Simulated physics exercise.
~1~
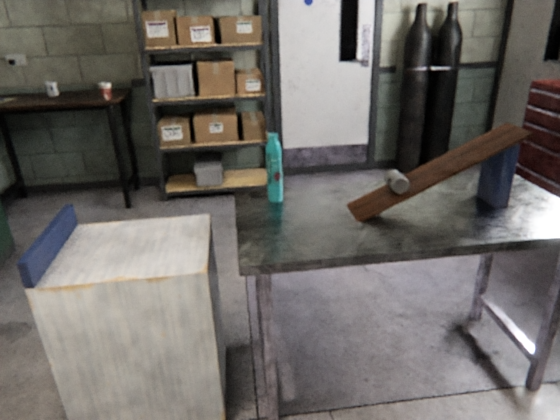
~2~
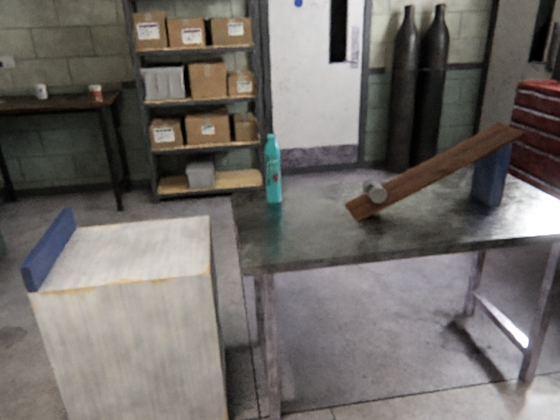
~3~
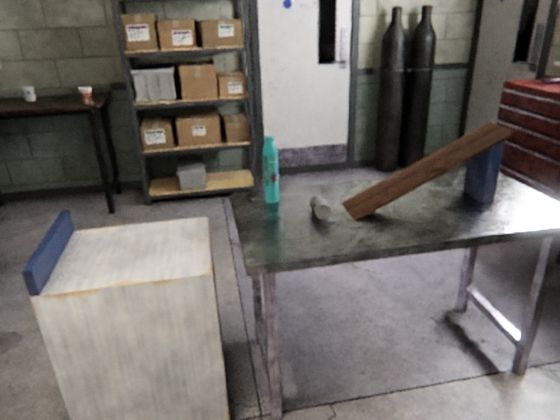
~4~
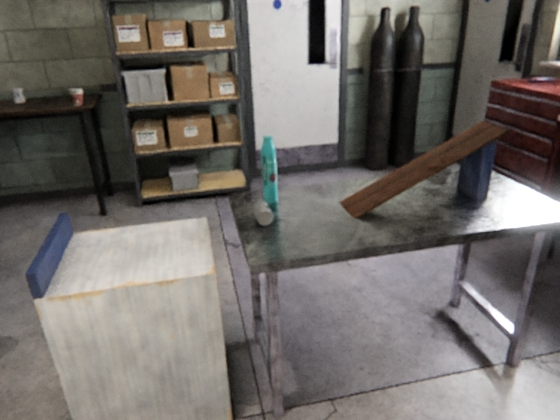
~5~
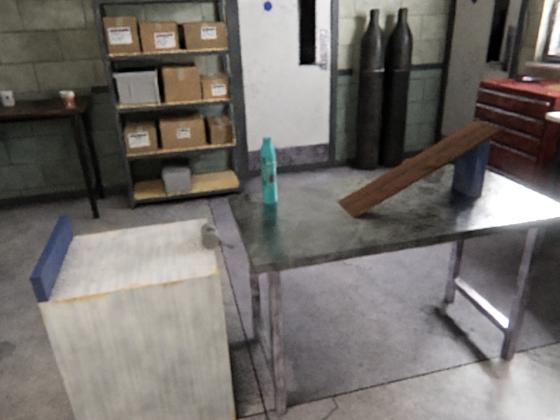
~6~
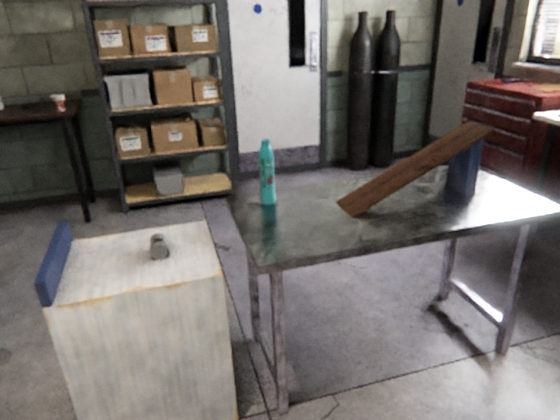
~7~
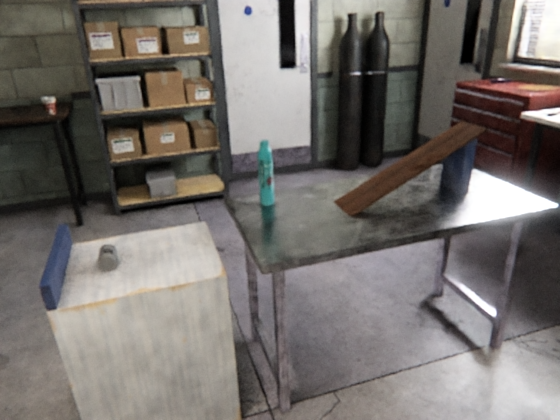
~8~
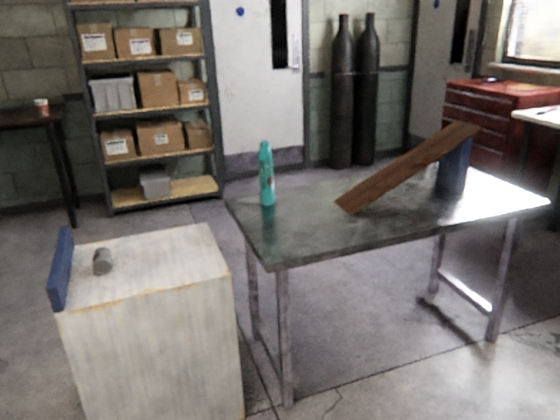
A dark metal table held a wooden ramp and a turquoise bottle as a small grey jar rolled down and leftward, passed the standing bottle, crossed the gap onto a lower pale block, and came to rest on its side near the blue strip.
